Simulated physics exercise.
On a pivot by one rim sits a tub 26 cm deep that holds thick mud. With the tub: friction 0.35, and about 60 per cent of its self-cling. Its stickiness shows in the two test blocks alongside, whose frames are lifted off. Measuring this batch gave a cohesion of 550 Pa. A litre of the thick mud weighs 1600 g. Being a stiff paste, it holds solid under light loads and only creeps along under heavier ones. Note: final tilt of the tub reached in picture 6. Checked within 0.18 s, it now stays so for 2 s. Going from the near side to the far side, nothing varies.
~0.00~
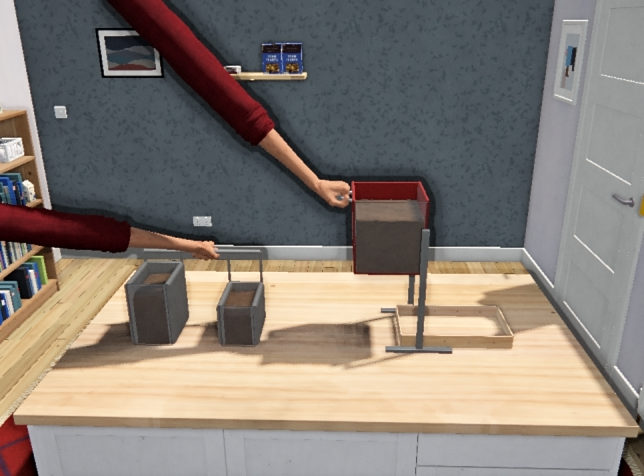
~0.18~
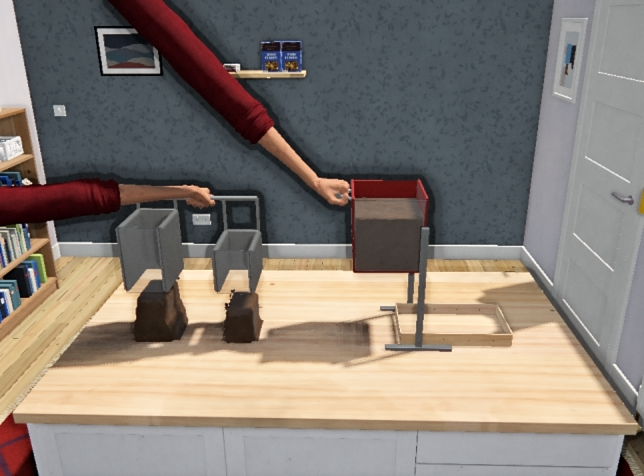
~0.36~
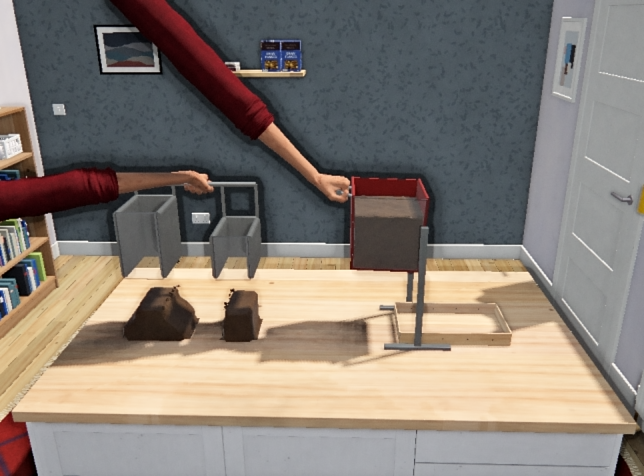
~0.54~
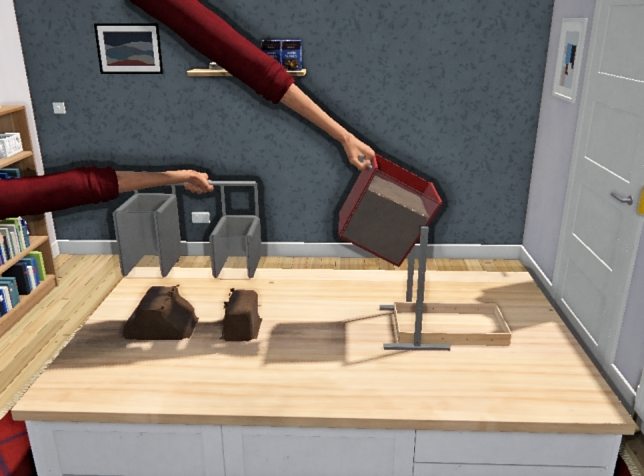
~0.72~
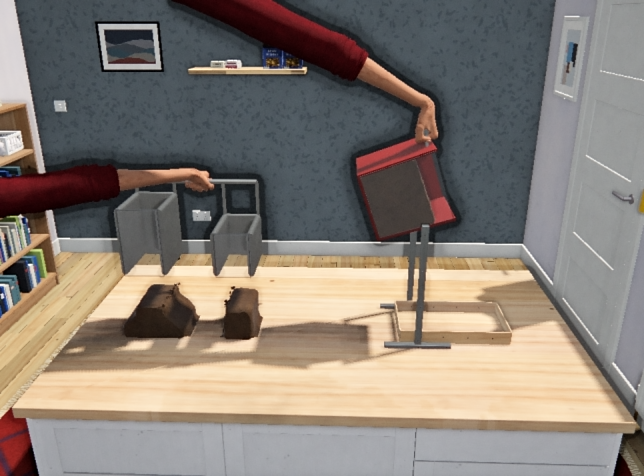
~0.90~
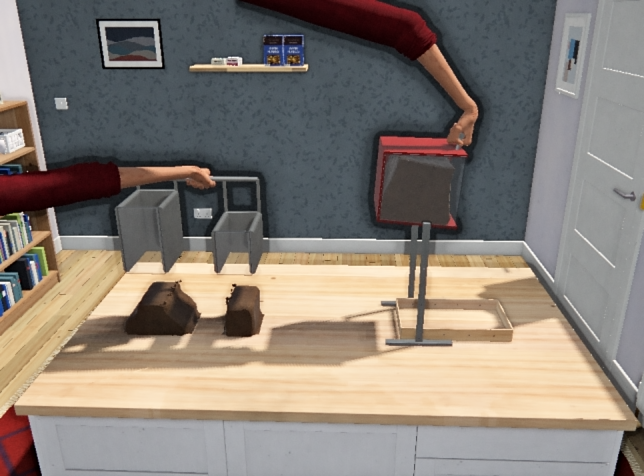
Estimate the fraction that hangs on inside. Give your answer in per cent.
I would say roughly 46 per cent.
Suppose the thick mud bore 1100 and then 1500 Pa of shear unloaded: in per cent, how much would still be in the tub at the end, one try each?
You'd see 100 percent the first time and 100 percent the second.
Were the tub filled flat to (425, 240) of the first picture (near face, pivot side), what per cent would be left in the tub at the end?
65 %.
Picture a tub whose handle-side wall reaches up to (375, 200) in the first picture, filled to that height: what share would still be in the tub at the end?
About 80 % stays in the tub.
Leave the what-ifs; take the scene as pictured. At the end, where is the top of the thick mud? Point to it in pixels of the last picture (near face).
The highest point is near (410, 196) in the last picture.
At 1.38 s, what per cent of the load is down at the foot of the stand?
Some 30 % has got all the way down.
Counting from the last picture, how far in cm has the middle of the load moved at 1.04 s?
About 6 cm.
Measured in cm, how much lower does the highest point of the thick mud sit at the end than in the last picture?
The top ends up some 12 cm below its level in the last picture.
By 1.04 s, the tub is at 94 degrees and holds 83 %.
By 1.21 s, the tub is at 94 degrees and holds 56 %.
By 1.38 s, the tub is at 94 degrees and holds 46 %.
By 1.55 s, the tub is at 94 degrees and holds 46 %.
By 2.90 s, at the end, the tub is at 94 degrees and holds 46 %.
